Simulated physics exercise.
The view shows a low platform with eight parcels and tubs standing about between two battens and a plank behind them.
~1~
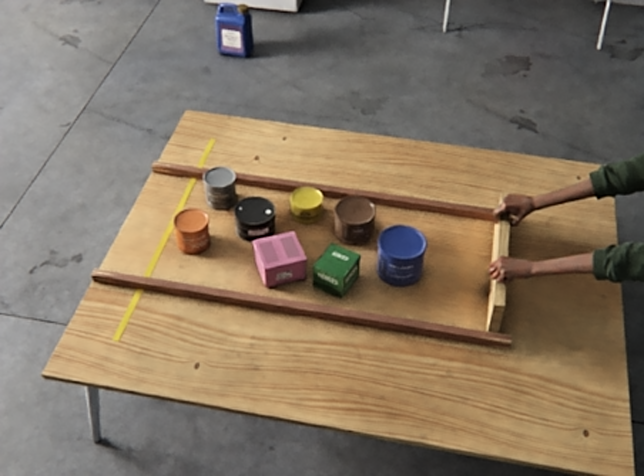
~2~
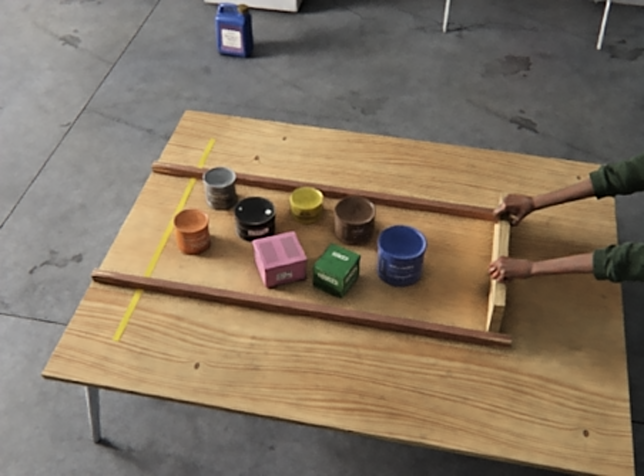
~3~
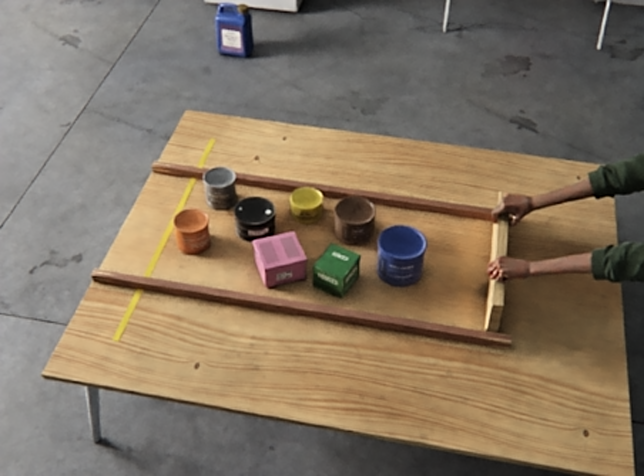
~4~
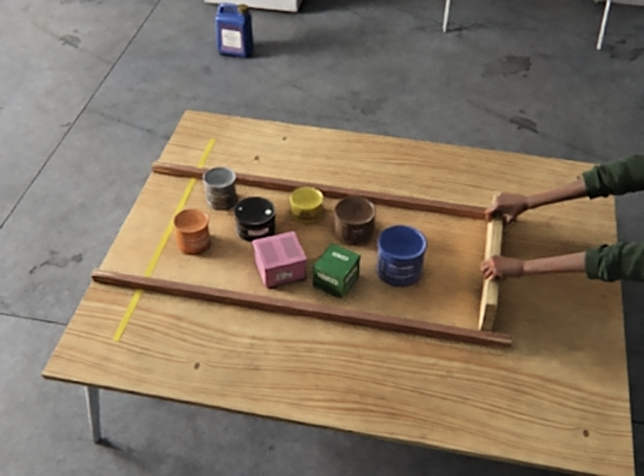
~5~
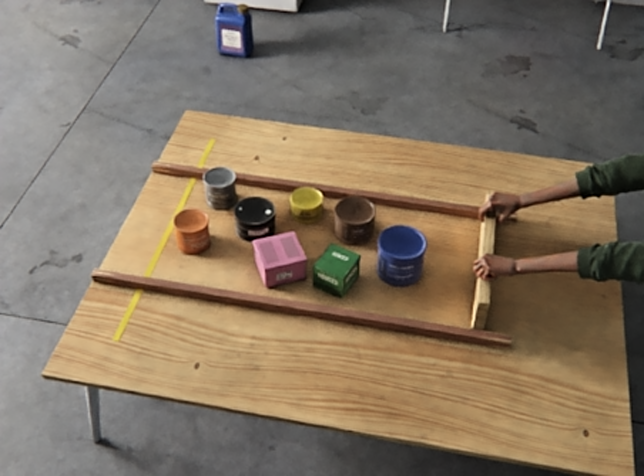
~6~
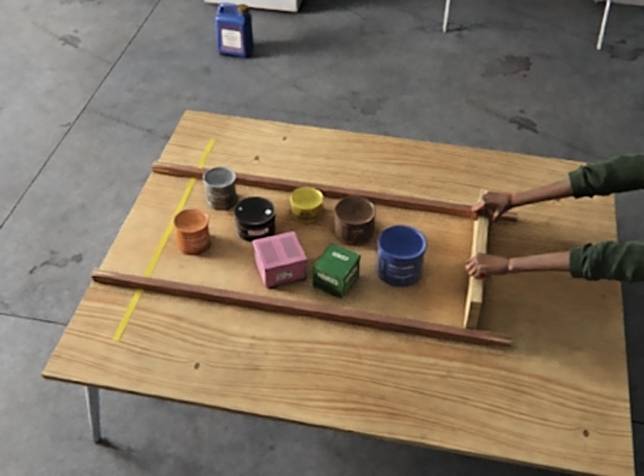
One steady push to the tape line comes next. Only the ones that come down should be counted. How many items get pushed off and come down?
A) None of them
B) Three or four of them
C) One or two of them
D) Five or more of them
B, three or four of them.
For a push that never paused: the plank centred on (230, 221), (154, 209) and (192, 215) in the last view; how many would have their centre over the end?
First 0, next 4, last 1.
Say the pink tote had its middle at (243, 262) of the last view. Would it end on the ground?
Started there, the object drops over the edge.
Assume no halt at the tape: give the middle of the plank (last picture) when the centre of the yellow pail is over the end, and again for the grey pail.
First it's close to (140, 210), next close to (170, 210).
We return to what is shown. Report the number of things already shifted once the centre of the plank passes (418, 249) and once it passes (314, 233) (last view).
The first count is 1, and then it's 5.
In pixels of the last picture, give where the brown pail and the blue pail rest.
The brown pail comes to rest close to (158, 197), while the blue pail rests close to (141, 222).
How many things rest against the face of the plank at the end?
At rest, 4 are in contact.
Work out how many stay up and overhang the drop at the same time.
Number: 0.
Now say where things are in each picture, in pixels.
Orange pail (192, 232); grey pail (221, 189); black canister (255, 219); plank (500, 261); tape (170, 227), in the first picture.
Grey pail (221, 189); plank (500, 261), in the second picture.
Black canister (255, 219); green box (337, 271), in the third picture.
Orange pail (192, 232); brown pail (355, 221), in the fourth picture.
Grey pail (221, 189); yellow pail (307, 206), in the fifth picture.
Orange pail (192, 232); grey pail (221, 189); black canister (255, 219); plank (478, 258); tape (170, 227), in the sixth picture.
A little later, none off yet; orange pail at rest near (192, 232); grey pail at rest near (221, 189); black canister at rest near (255, 219).
When it is over, the number that fall off is three or four; down, pink tote, black canister, grey pail and orange pail.
